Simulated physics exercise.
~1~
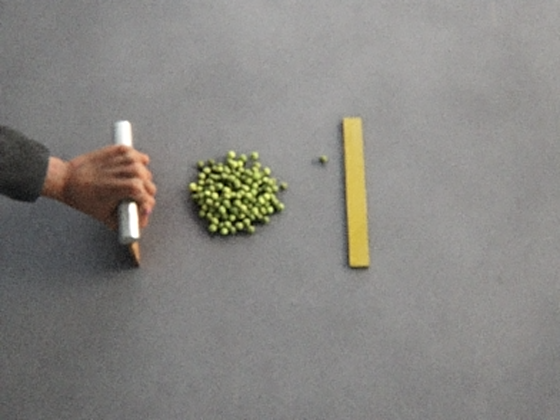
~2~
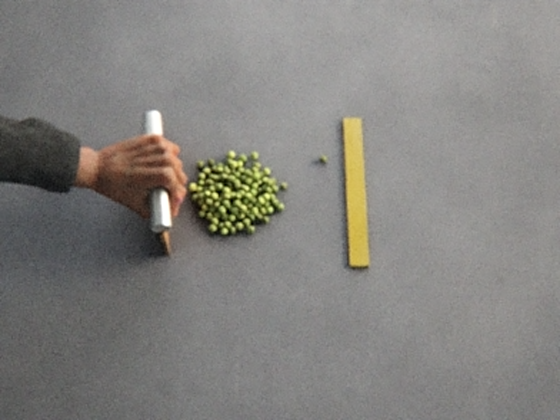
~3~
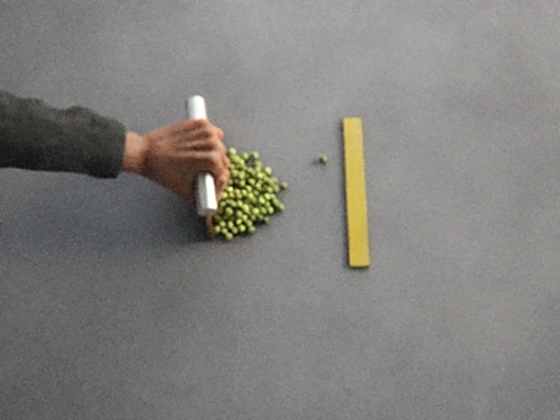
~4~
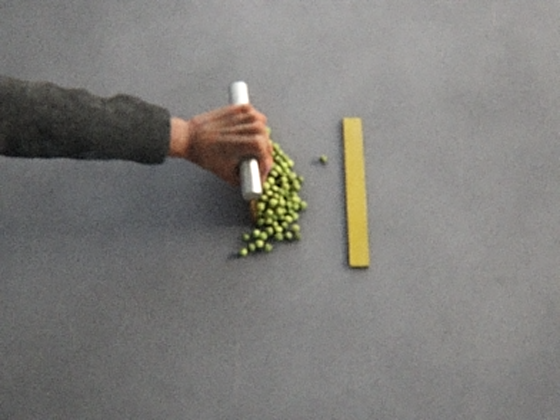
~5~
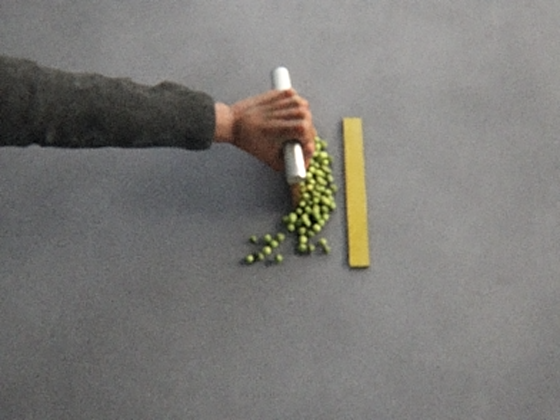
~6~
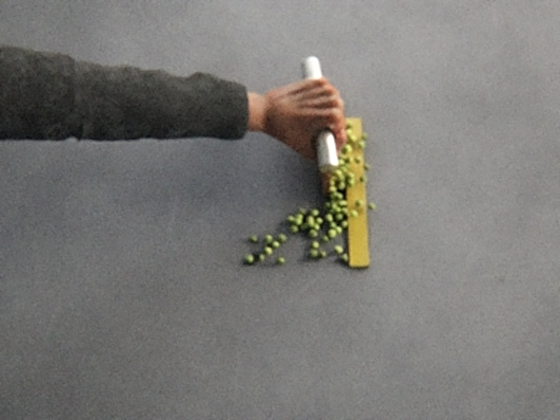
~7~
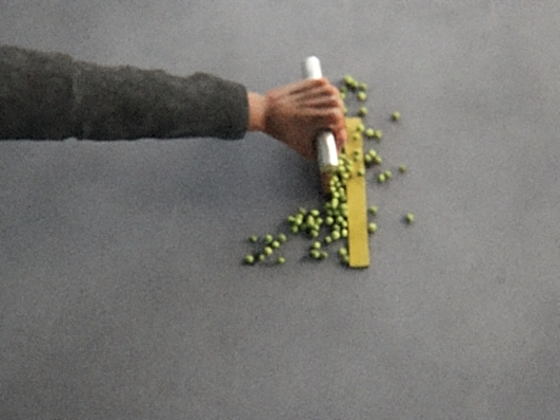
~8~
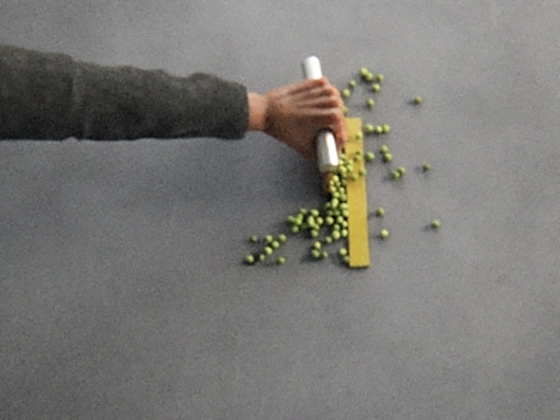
A hand pushes green peas rightwards with a white bar, scattering some past a yellow strip.
